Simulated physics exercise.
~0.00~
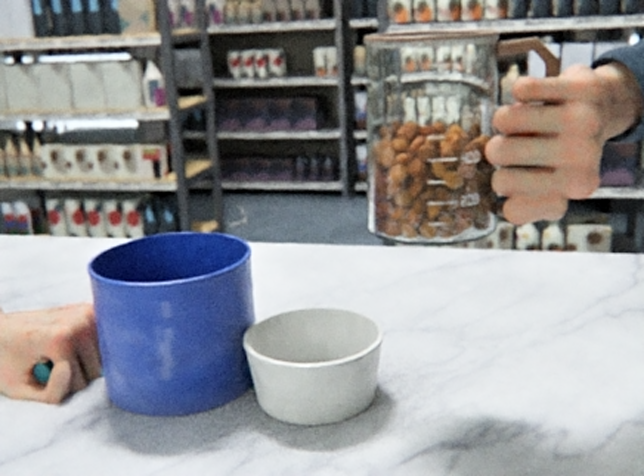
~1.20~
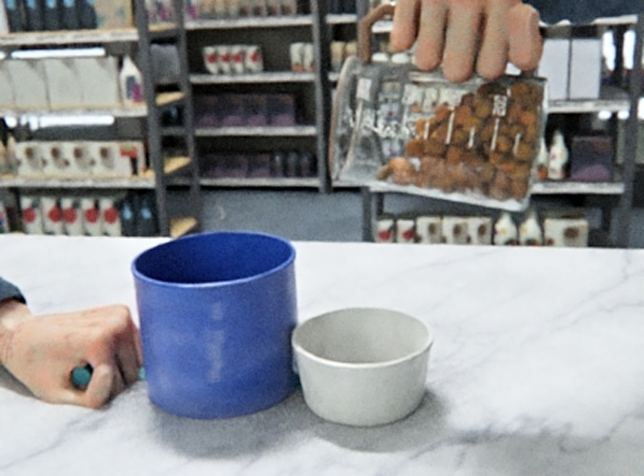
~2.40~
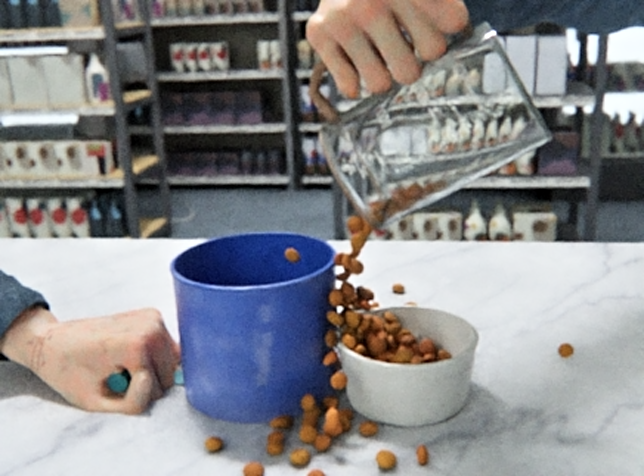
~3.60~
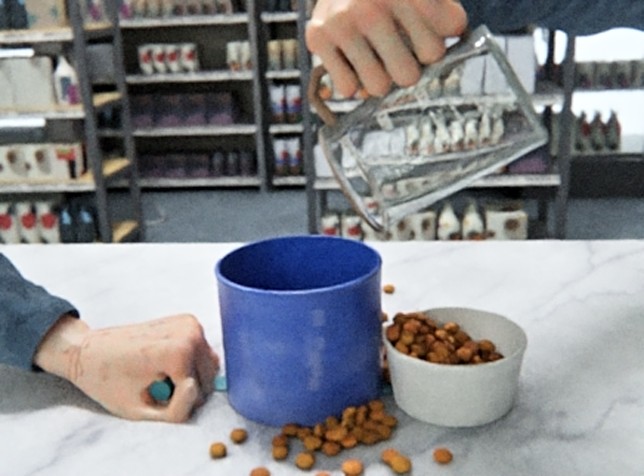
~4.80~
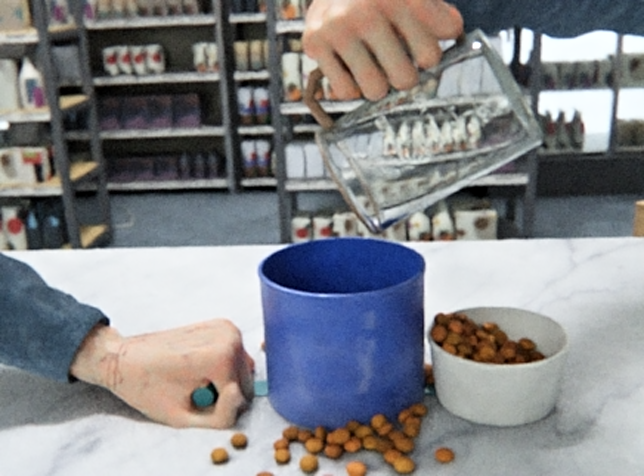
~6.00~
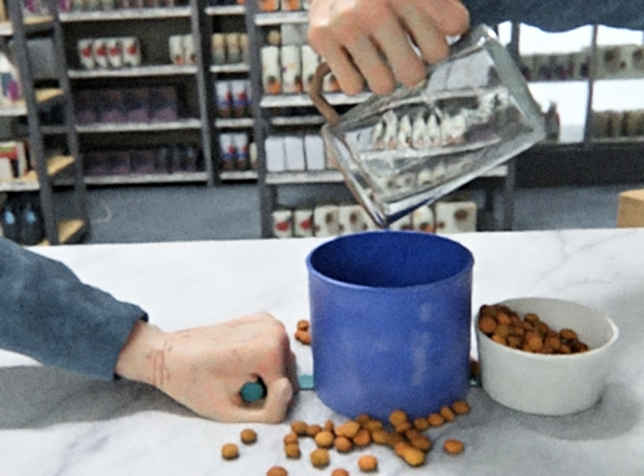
At a marble counter in a shop, a hand tipped a glass jug of brown kibble over a blue pot and a white dish sliding right on a strip, filling the dish while many pieces spilled onto the counter, leaving the jug empty.
